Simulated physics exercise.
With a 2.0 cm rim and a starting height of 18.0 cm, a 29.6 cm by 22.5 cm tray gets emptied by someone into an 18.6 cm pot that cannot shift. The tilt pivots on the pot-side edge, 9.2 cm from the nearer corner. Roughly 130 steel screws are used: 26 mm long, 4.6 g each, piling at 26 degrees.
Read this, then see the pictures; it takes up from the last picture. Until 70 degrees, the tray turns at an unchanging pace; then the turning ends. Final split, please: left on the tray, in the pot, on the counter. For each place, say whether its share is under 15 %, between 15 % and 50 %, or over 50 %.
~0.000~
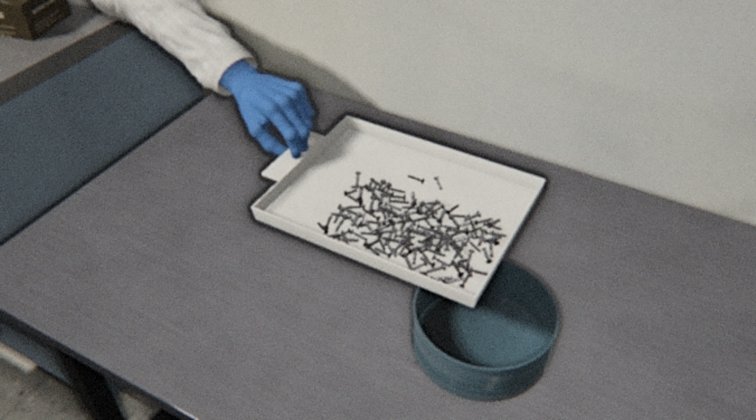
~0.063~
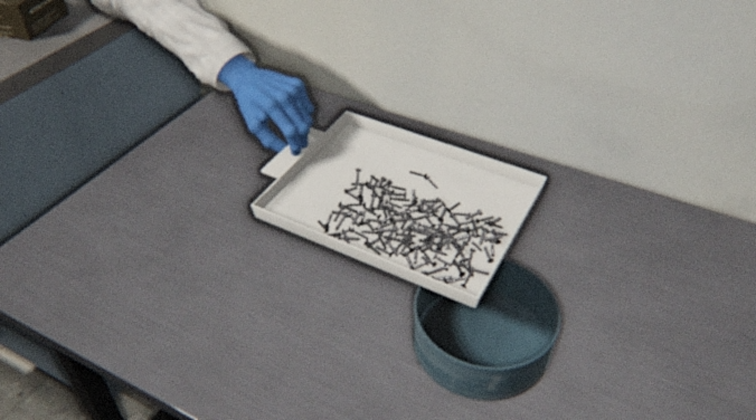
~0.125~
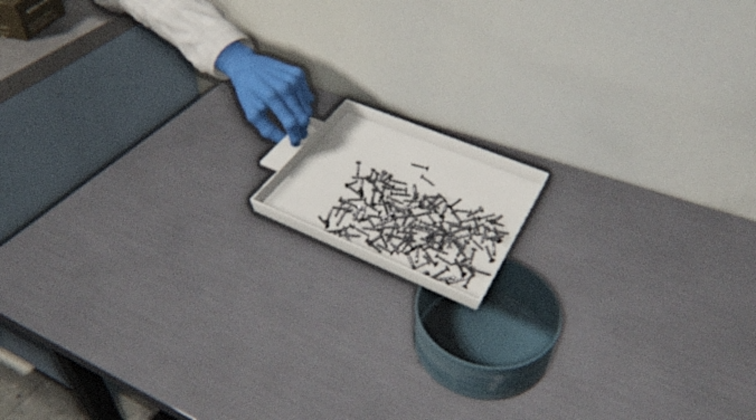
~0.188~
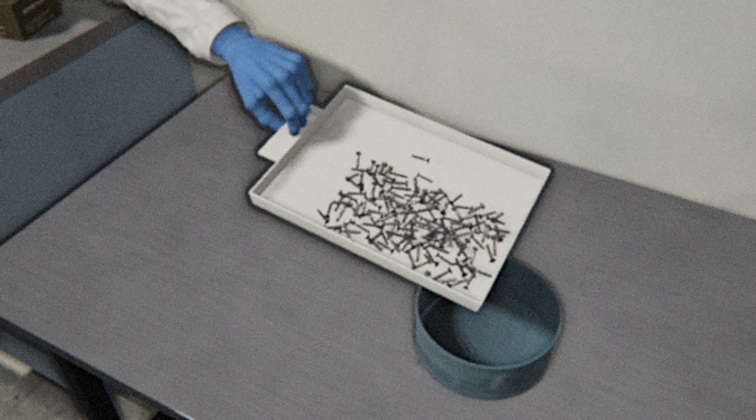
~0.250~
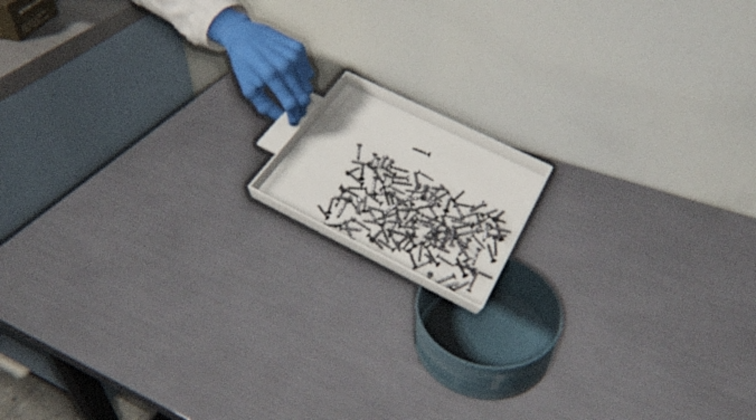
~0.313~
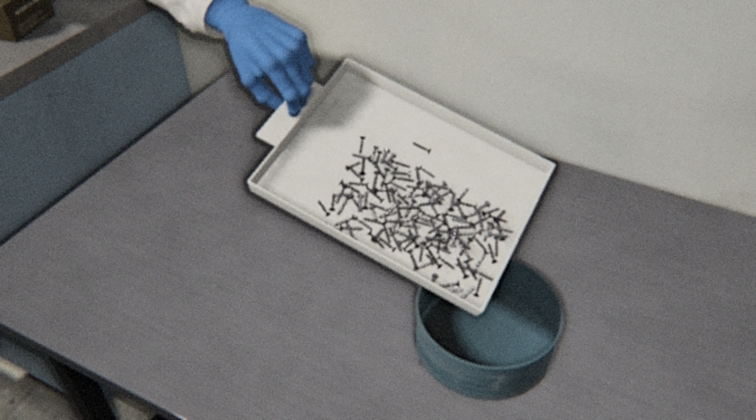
At the end, tray: A fair amount, pot: A fair amount, counter: A fair amount.
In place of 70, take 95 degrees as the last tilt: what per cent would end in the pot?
It would land at about 55 percent.
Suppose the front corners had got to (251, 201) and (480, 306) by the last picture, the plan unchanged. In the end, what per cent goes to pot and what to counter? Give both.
Split: Pot = 20, counter = 40.
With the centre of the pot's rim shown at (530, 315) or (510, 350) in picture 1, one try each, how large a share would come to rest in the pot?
Try one: ~ 10 %; try two: ~ 55 %.
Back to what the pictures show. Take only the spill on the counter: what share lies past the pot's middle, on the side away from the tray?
Share past the middle: Roughly 80 percent.
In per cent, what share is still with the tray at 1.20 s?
Around 60 percent of it.
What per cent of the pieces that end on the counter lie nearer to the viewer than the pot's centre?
Roughly 100 percent of the spill.
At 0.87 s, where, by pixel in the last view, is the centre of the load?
(458, 270), roughly.
After 0.65 s, tilt 44 degrees; the tray holds 100 %, the pot 0 %.
Then, at 0.87 s, tilt 61 degrees; the tray holds 100 %, the pot 0 %.
Then, at 1.20 s, tilt 70 degrees; the tray holds 60 %, the pot 10 %.
In the end, at 2.6 s, tray 30 %, pot 30 %, counter 40 %.
